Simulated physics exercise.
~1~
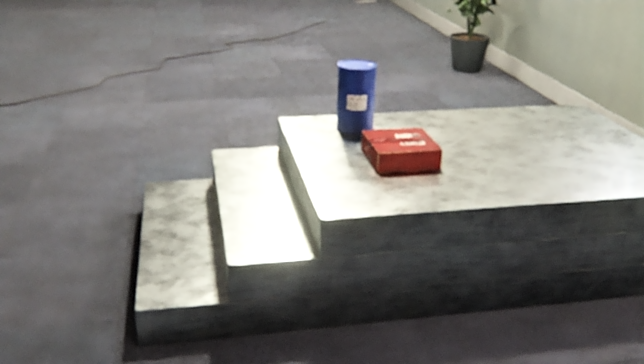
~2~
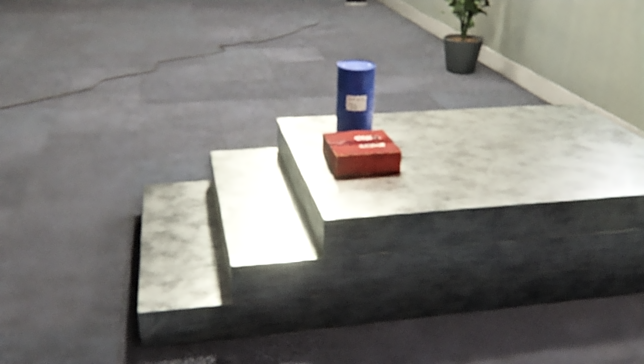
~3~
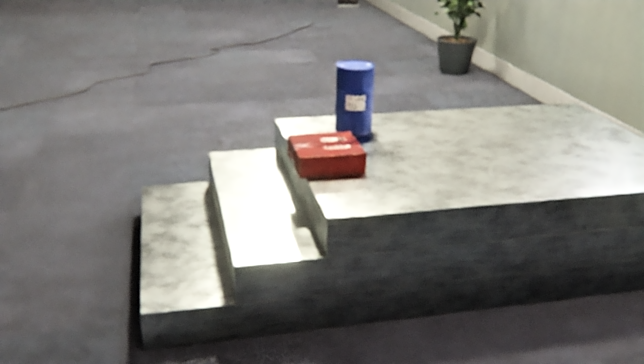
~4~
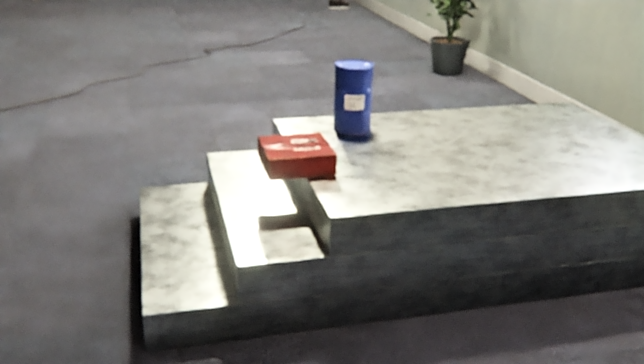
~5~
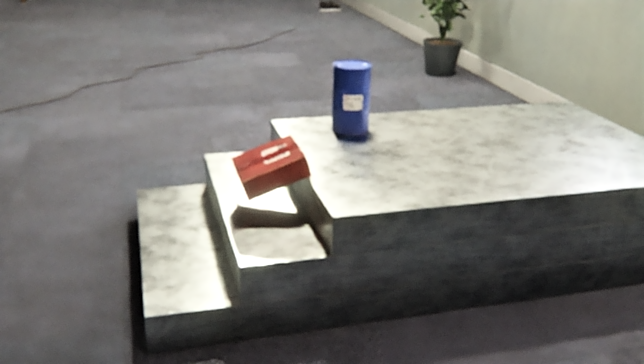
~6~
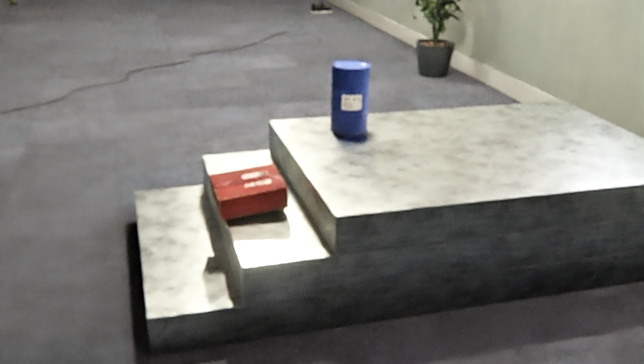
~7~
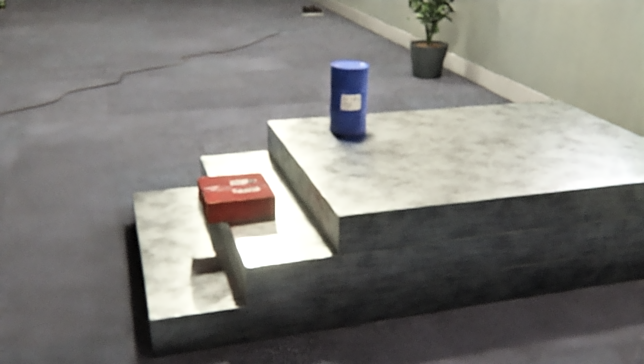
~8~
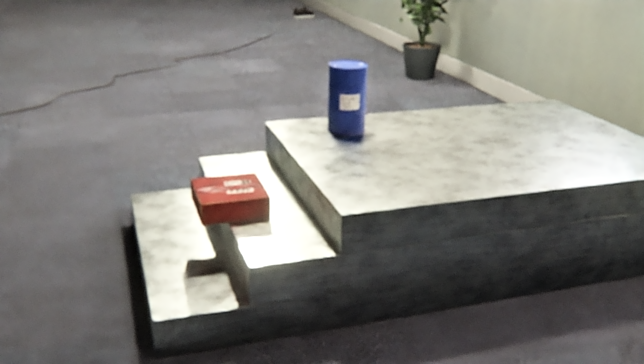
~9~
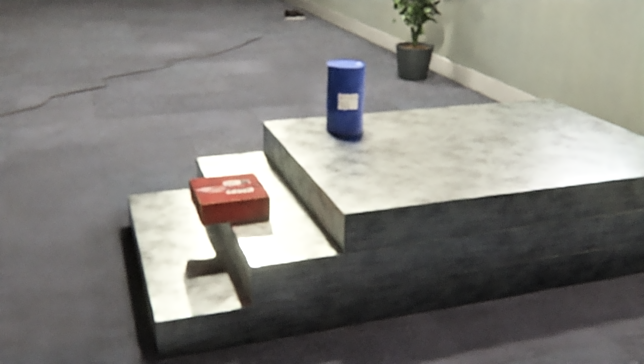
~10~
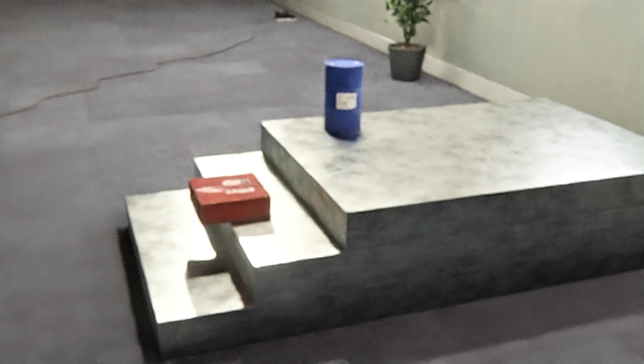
A low, pale mottled platform with steps down its left side stands on a grey carpeted floor, seen from slightly above by a camera that drifts gently sideways. A blue canister with a white label stands near the platform's back left, a flat red box sits just in front of it, and a potted plant stands by the wall behind. The red box slides left across the top and out over the edge. It tips, drops onto the step below and slides a little further left. It comes to rest there, jutting over the lowest step, while the canister stays standing in place.
